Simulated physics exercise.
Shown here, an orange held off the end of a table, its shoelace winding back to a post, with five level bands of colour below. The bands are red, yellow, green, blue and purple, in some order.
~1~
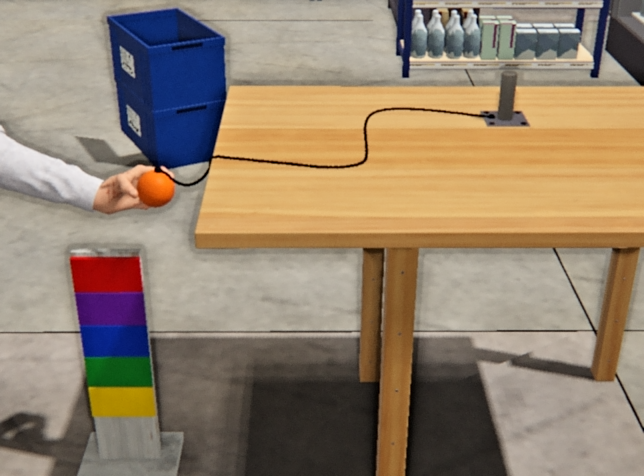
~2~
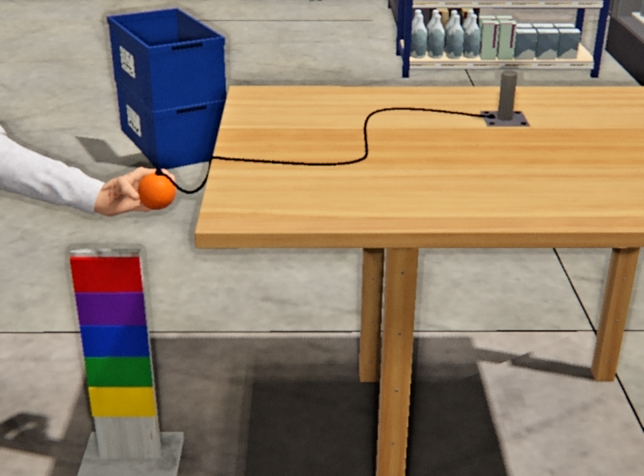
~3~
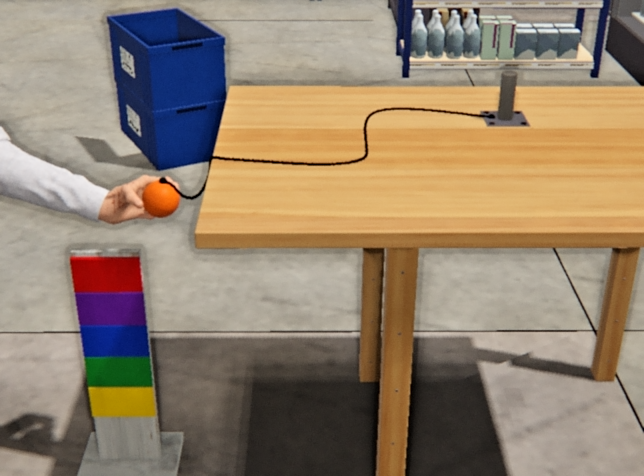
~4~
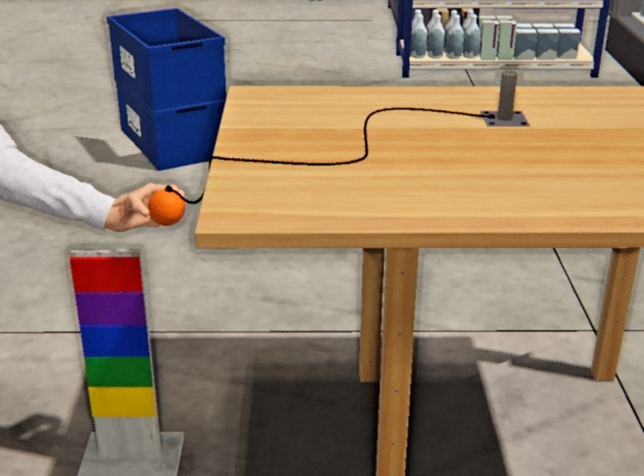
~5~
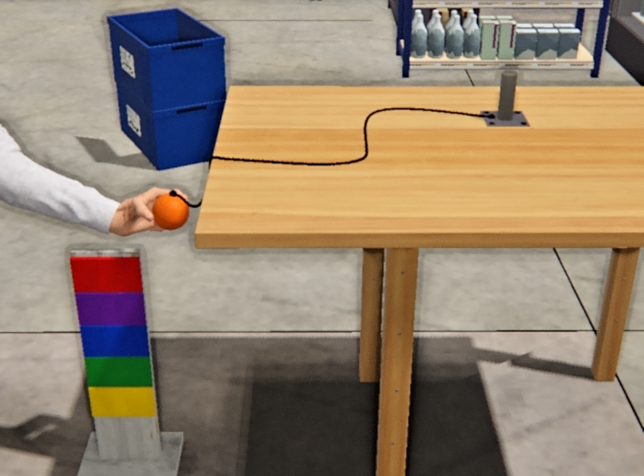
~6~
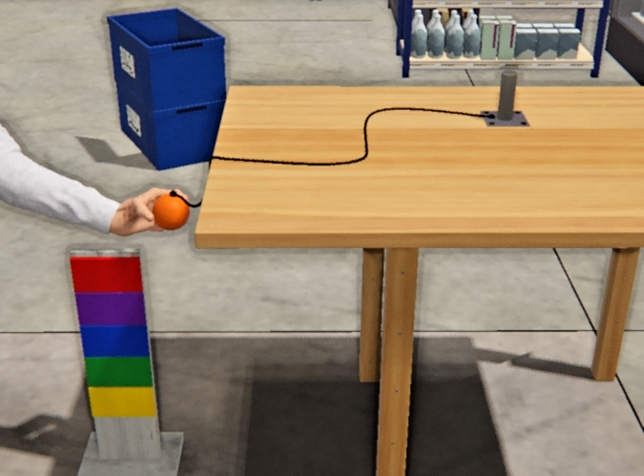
A hand in a white sleeve reaches in from the left, holding an orange off the left end of a wooden table, seen from slightly above in a concrete-floored room. A dark shoelace winds from the orange across the tabletop to a grey post, with blue crates behind and a striped red, purple, blue, green and yellow stand below. The hand moves the orange slightly down and right, then pauses, while the camera stays still.
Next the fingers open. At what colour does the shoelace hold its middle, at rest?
The blue one.
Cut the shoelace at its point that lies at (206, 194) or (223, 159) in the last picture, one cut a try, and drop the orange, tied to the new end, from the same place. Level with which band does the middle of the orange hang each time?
Try by try: Purple; red.
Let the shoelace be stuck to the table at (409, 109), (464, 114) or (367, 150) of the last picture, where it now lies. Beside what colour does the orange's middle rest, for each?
Try by try: Blue; blue; red.
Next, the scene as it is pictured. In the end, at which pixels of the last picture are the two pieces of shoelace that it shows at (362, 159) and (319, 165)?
Near (246, 135) and (217, 154).
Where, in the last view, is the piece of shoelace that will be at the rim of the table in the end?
At (332, 164), roughly.
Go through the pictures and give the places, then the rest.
The first picture shows orange (156, 189); red (106, 276); purple (110, 310); blue (115, 342); green (118, 373); yellow (122, 403).
The second picture shows orange (157, 191); shoelace through (448, 112) (373, 114) (366, 145) (312, 164) (221, 159).
The third picture shows orange (161, 199).
The fourth picture shows orange (167, 207); shoelace through (448, 112) (373, 114) (366, 145) (312, 164) (221, 159).
The fifth picture shows orange (171, 212).
The sixth picture shows orange (171, 212); shoelace through (448, 112) (373, 114) (366, 145) (312, 164) (221, 159).
Soon after, orange near (232, 294); level with purple.
After that, orange near (226, 327); level with blue.
In the end, orange near (226, 326); level with blue. The shoelace holds its middle at blue.
